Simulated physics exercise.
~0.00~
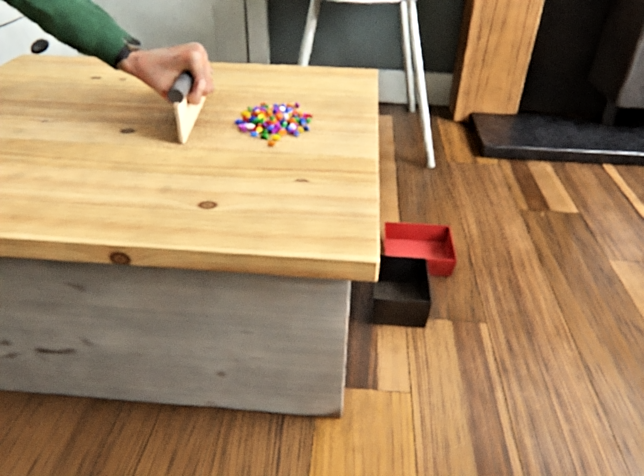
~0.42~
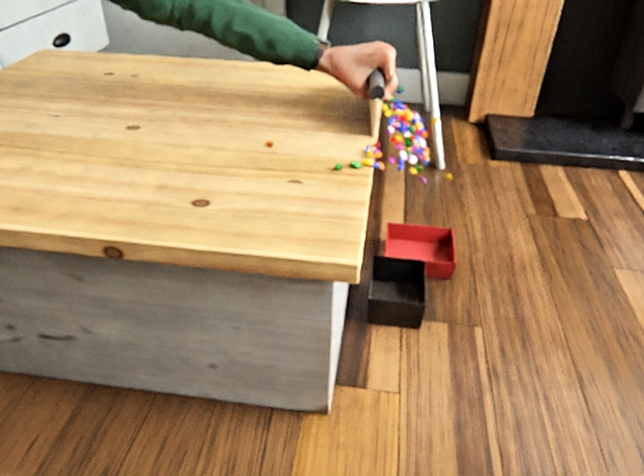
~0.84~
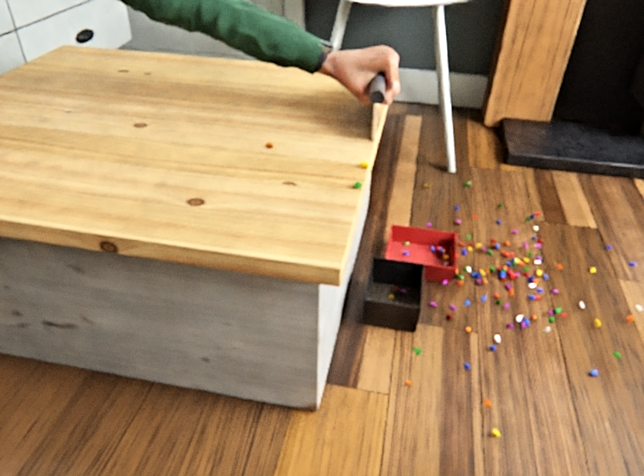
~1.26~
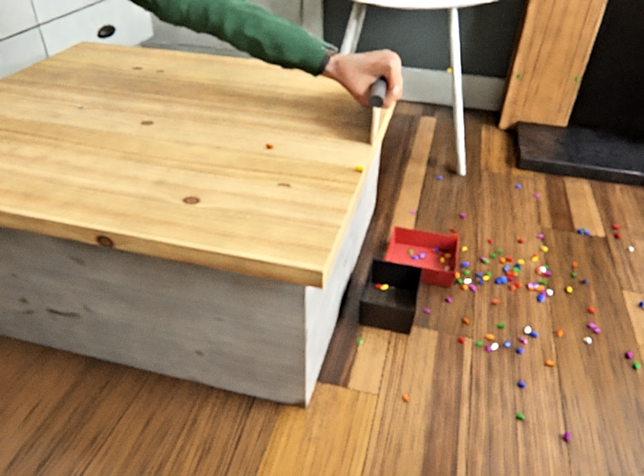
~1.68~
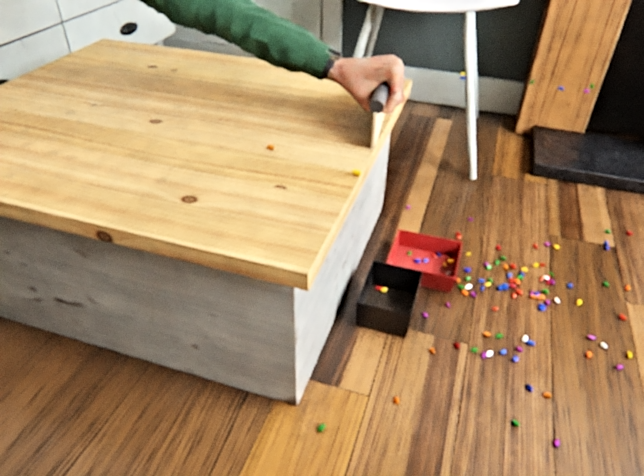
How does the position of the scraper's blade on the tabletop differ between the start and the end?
At the start the blade stands on the tabletop well in from the right edge, to the left of the pile of jelly beans. By the end it has moved right and rests at the table's right edge.
We see a hand in a green sleeve push a pile of colourful jelly beans rightward across a wooden tabletop with a scraper, stopping at the edge. The beans spill over, and most end up scattered on the floor beyond the red and black tins, with a few in the red one.
